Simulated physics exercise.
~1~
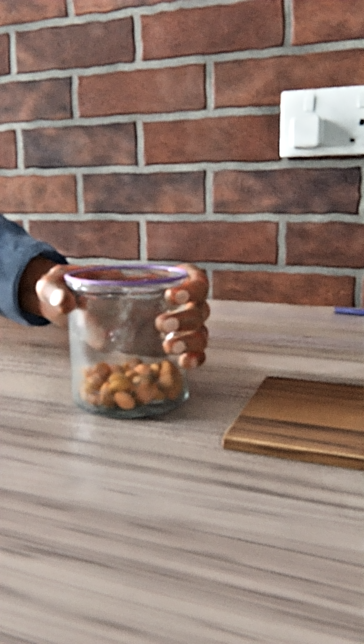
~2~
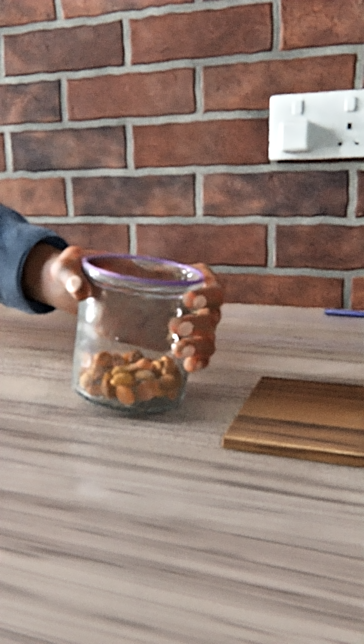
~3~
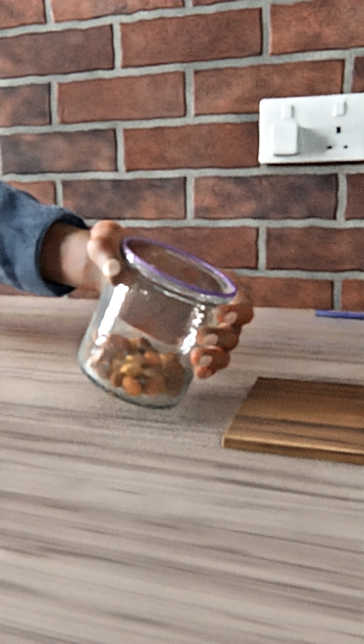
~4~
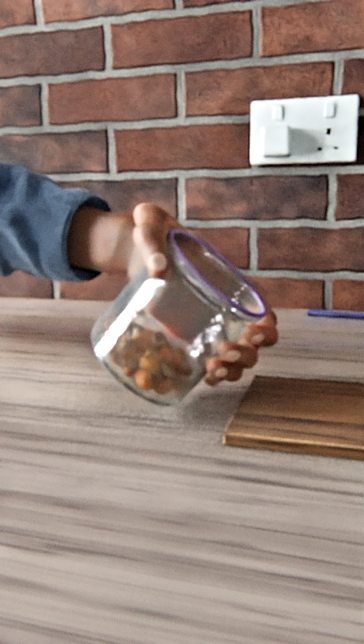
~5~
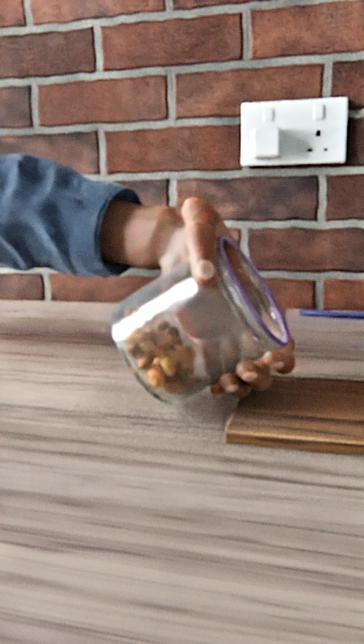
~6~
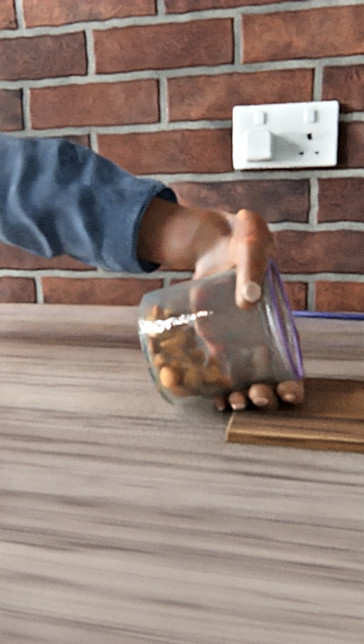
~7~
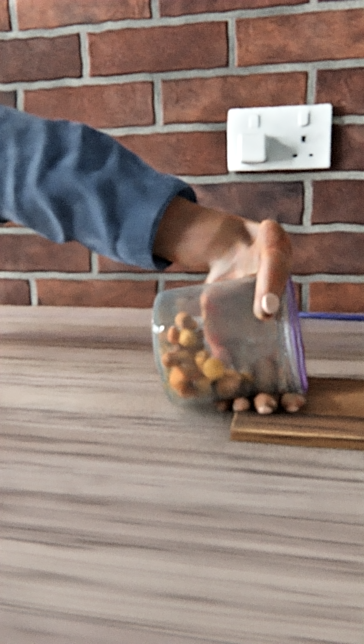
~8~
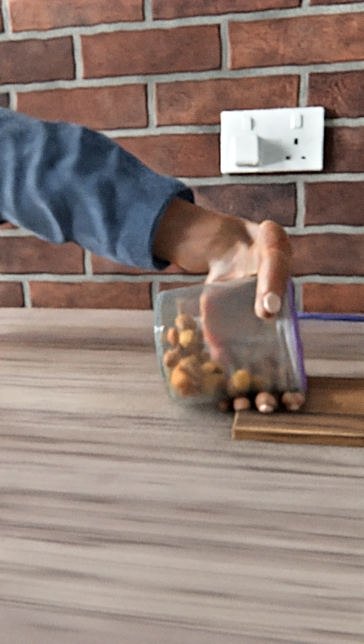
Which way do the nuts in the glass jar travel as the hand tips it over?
The nuts move to the right, carried along inside the jar as the hand tips it over.
